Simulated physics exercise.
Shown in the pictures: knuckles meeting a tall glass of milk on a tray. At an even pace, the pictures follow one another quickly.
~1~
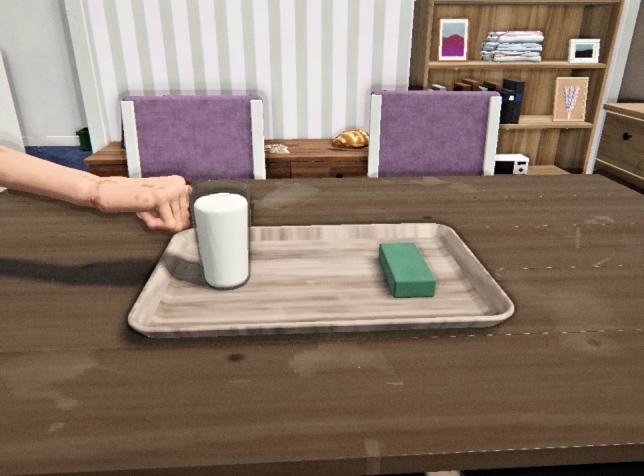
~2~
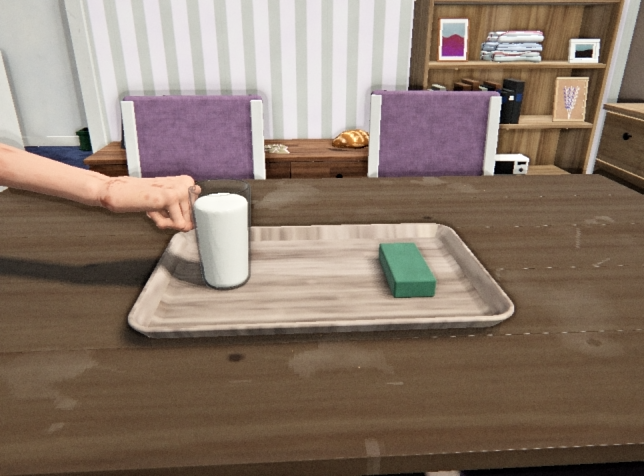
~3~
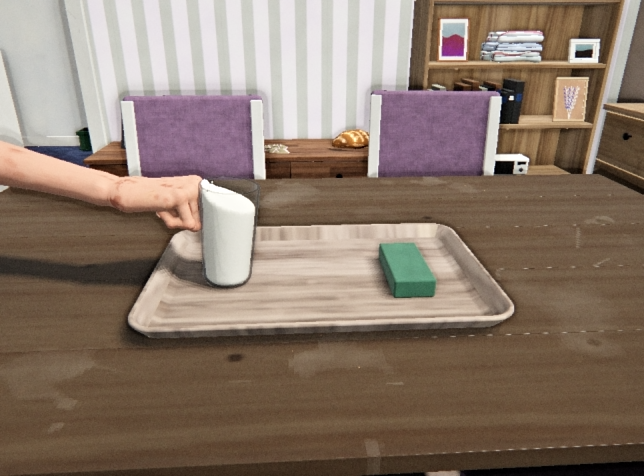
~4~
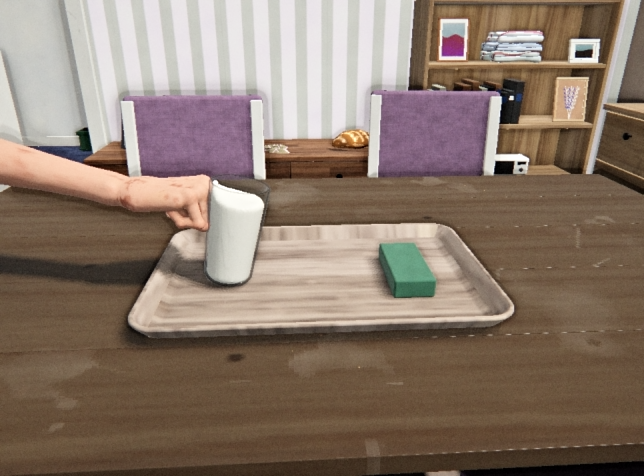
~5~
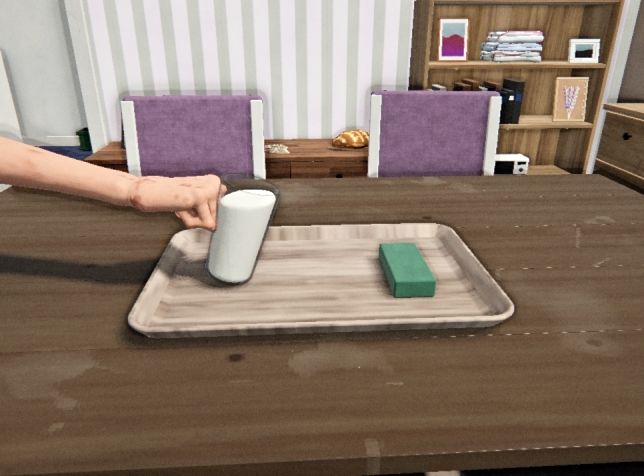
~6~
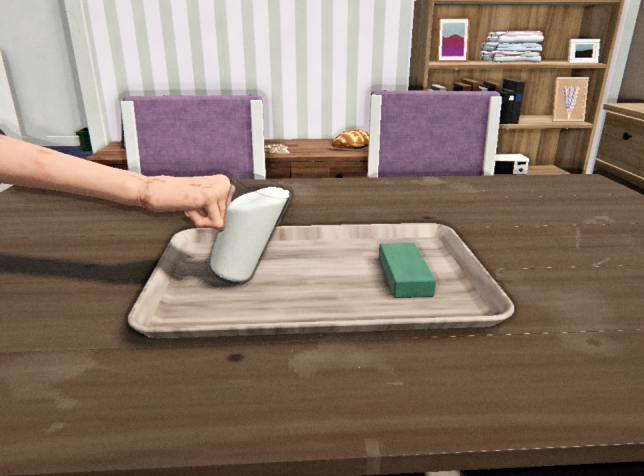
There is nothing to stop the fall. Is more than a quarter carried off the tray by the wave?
Under a quarter runs off.
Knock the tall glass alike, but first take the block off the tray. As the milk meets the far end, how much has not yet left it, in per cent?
60 %.
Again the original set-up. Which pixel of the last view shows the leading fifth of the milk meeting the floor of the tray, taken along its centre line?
At about (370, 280).
A moment on, the tall glass is falling and 100 per cent is in the glass, 0 on the tray and 0 above or beyond its rim.
Next, the tall glass lies on its side and 95 per cent is in the glass, 4 on the tray and 1 above or beyond its rim.
Then the tall glass lies on its side and 53 per cent is in the glass, 36 on the tray and 12 above or beyond its rim.
Later the tall glass lies on its side and 28 per cent is in the glass, 56 on the tray and 16 above or beyond its rim.
In the end 86 per cent is held by tray and glass, 14 is off the tray.
